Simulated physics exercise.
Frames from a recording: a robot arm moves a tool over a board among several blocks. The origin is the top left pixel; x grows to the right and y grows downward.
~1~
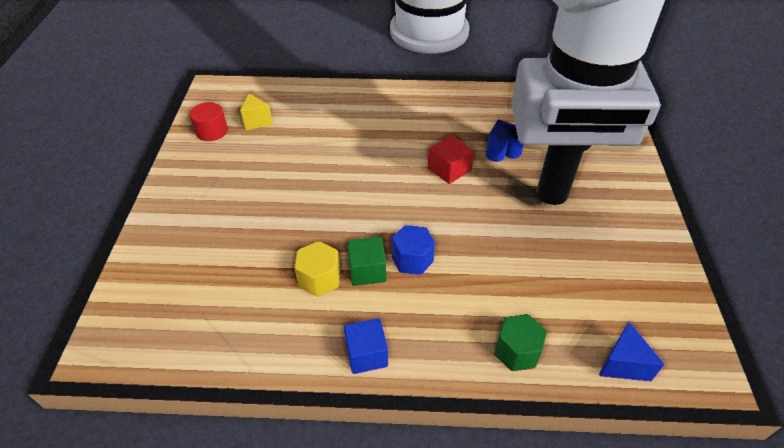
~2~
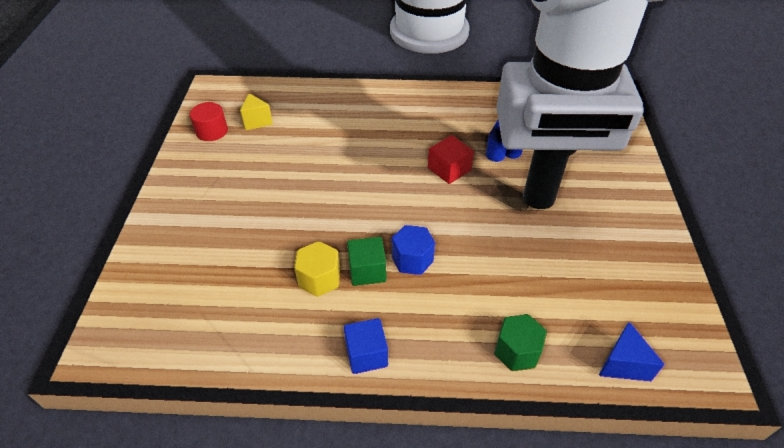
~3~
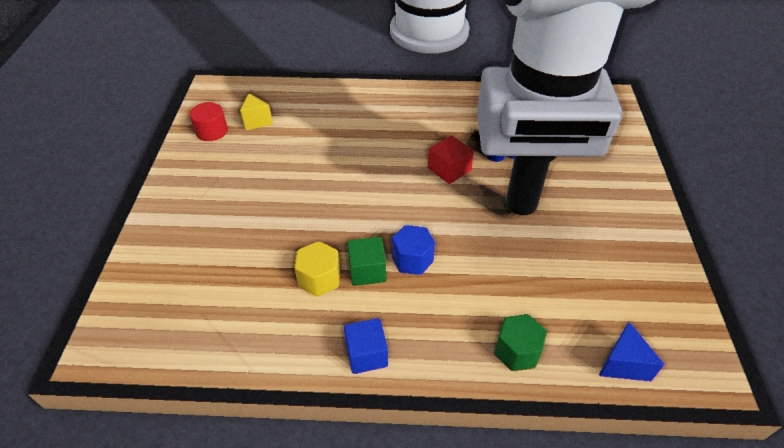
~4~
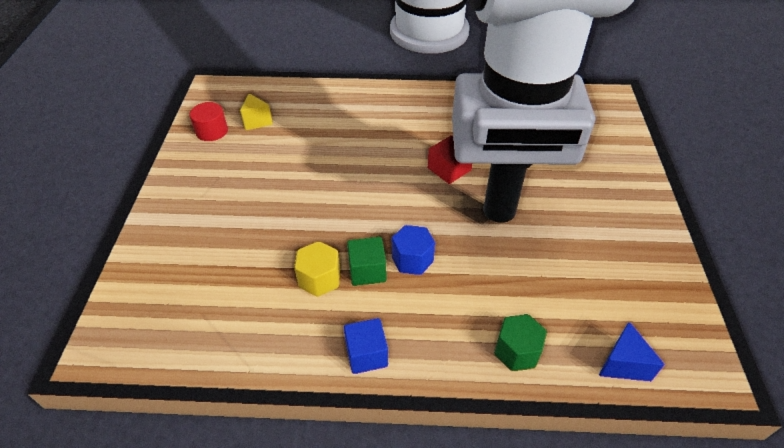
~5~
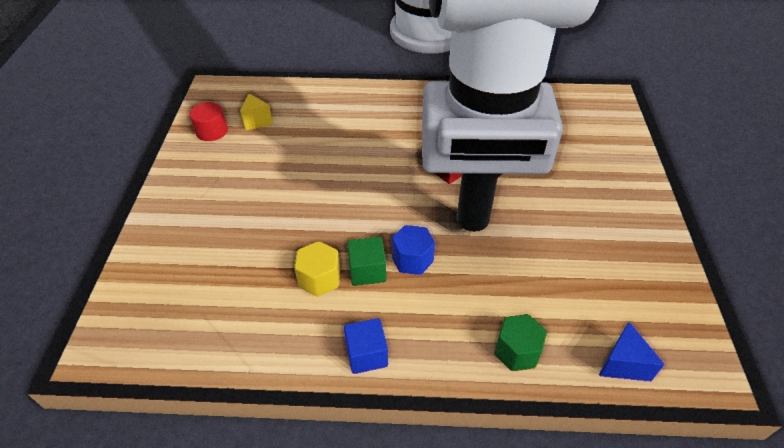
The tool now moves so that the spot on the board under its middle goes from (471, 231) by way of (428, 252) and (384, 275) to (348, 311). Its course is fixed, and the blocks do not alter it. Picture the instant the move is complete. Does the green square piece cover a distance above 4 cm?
I expect so.
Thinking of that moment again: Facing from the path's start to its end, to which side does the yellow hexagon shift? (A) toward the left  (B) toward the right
Option B.
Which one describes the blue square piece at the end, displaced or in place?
Put simply, it stays right there.
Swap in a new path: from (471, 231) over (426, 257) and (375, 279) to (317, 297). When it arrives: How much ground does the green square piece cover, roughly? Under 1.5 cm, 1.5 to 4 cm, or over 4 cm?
Above 4 cm.
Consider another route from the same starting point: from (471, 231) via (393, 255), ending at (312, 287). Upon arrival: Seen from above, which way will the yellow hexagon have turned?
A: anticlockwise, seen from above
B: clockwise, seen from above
My answer is option B.
What follows on the original path. One third of the way, tool at (429, 240); green square piece at (359, 253); blue hexagon at (397, 246).
Two thirds of the way, tool at (383, 264); yellow hexagon at (266, 269); green square piece at (306, 266); blue hexagon at (345, 266), turned 20° clockwise.
At the end, tool at (347, 300); yellow hexagon at (235, 268), turned 20° clockwise; blue square piece still; green square piece at (270, 279), turned 30° clockwise; blue hexagon at (303, 295), turned 45° clockwise.
